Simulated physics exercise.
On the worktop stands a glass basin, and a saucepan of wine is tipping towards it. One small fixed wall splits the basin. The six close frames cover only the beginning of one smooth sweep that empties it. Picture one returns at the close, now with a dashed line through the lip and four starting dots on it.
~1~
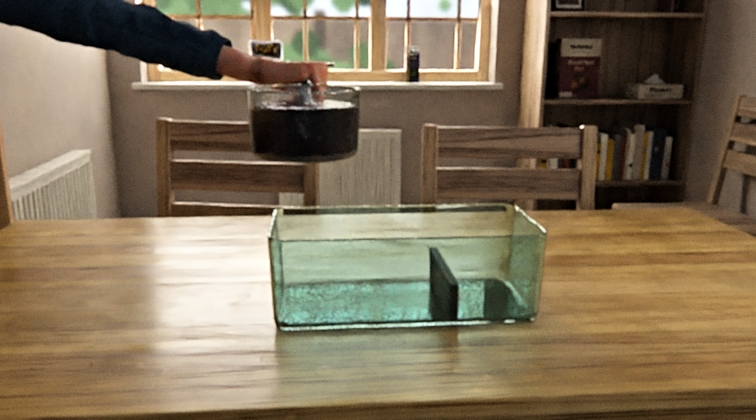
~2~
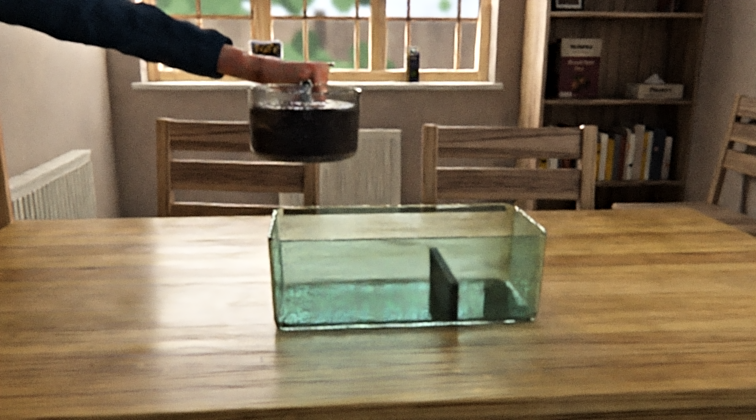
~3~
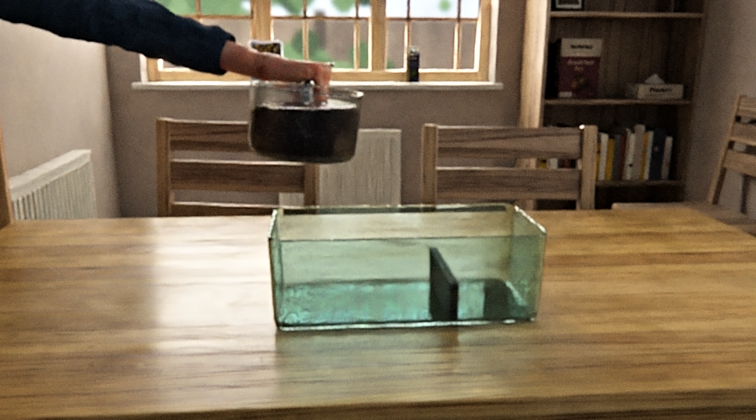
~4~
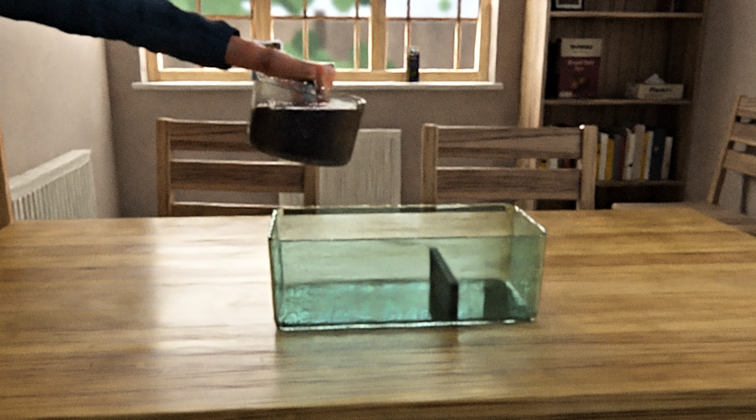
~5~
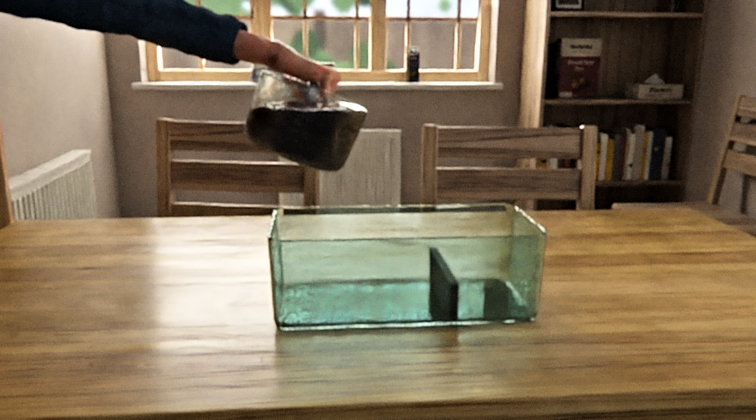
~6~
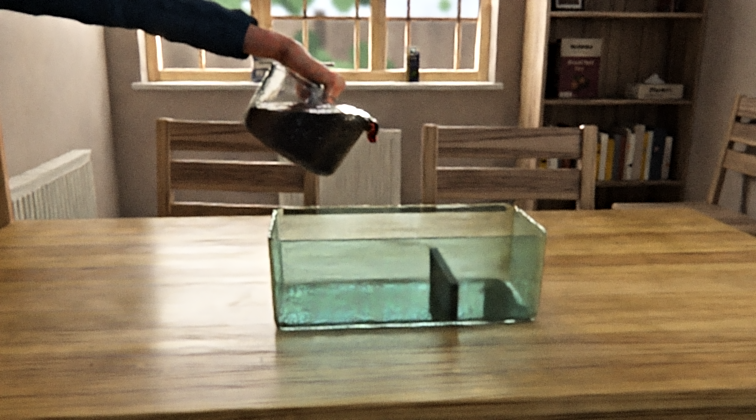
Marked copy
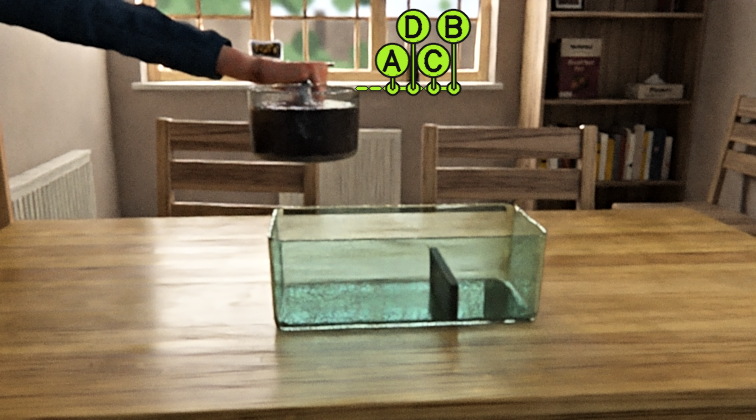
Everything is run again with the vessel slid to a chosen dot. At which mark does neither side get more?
The best dot is A.
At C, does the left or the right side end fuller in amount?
The right side.
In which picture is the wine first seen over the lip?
In picture 6.
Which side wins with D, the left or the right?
The right one.
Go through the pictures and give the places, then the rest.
In the first frame, upright, lip at (357, 88); basin from (274, 327) to (537, 318); top of the wall at (443, 264); nothing has left yet.
In the second frame, upright, lip at (358, 89); nothing has left yet.
In the third frame, tipped about 6°, lip at (360, 94); nothing has left yet.
In the fourth frame, tipped about 13°, lip at (363, 101); nothing has left yet.
In the fifth frame, tipped about 22°, lip at (365, 110); nothing has left yet.
In the sixth frame, tipped about 33°, lip at (366, 122); wine is over the lip, down to (374, 139).
On the marked copy, A at (392, 88); B at (453, 88); C at (433, 88); D at (413, 88).
If A is chosen, about 51 % ends left of the wall and 48 % right of it.
If B is chosen, about 13 % ends left of the wall and 86 % right of it.
If C is chosen, about 14 % ends left of the wall and 86 % right of it.
If D is chosen, about 29 % ends left of the wall and 71 % right of it.
